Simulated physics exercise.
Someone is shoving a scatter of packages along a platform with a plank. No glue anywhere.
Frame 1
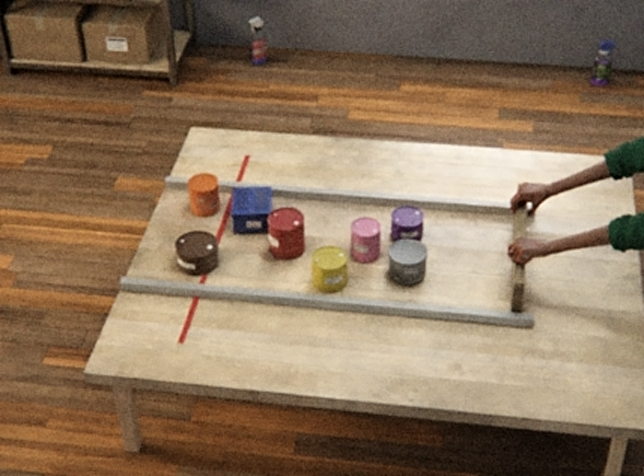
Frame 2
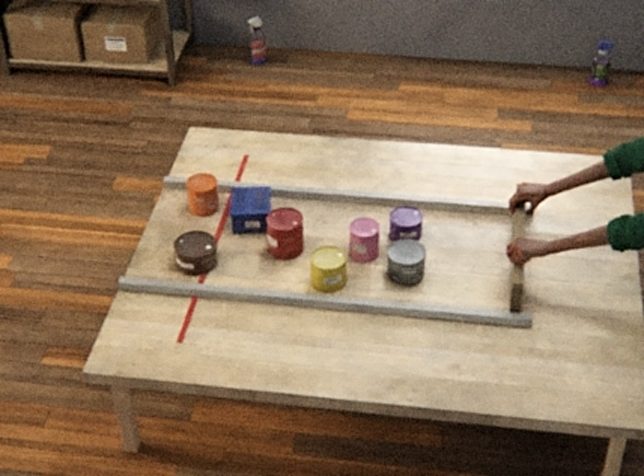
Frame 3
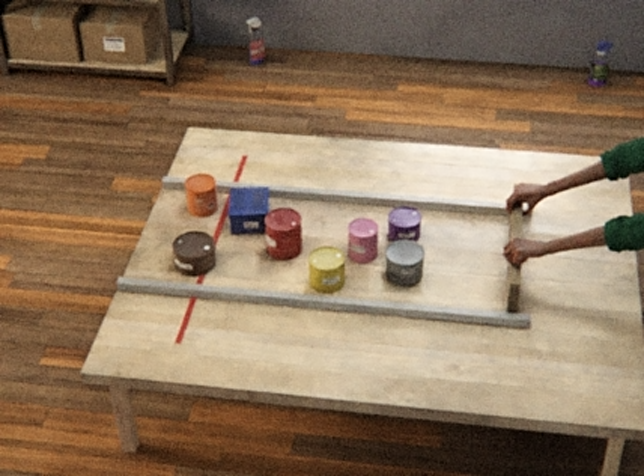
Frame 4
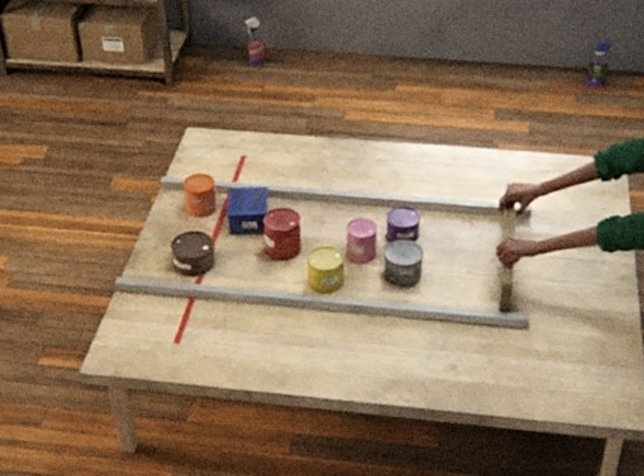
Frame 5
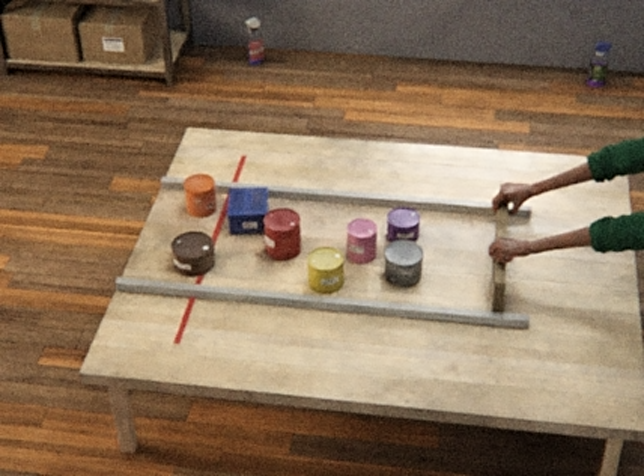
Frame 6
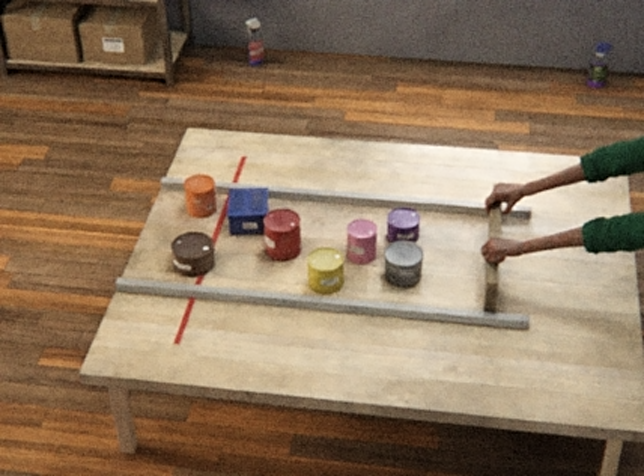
Two hands in green sleeves grip a wooden plank at the right end of a pale table in a wood-floored room, seen from above at an angle. Between two grey rails sit orange and brown containers at the left, a blue one near a red tape line, then red, yellow, pink, purple and grey ones. The hands slide the plank slightly left, touching nothing, while the containers stay put and the view shifts barely.
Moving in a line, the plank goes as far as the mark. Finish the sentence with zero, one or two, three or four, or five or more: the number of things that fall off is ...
The number of things that fall off is one or two.
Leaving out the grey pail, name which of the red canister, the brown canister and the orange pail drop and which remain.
Red canister stays put, brown canister stays put, orange pail goes down.
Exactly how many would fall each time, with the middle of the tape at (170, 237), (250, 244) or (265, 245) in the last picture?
Down on the ground: 4, 0 and 0.
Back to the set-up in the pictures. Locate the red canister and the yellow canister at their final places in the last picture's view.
First object about (168, 223); second object about (181, 267).
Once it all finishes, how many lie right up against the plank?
4.
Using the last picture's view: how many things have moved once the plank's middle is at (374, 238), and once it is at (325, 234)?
At the first spot 4, then 5.
A little later, none off yet; orange pail at rest near (201, 196); brown canister at rest near (193, 254); blue tote at rest near (249, 211).
When it is over, the number that fall off is one or two; down, orange pail.
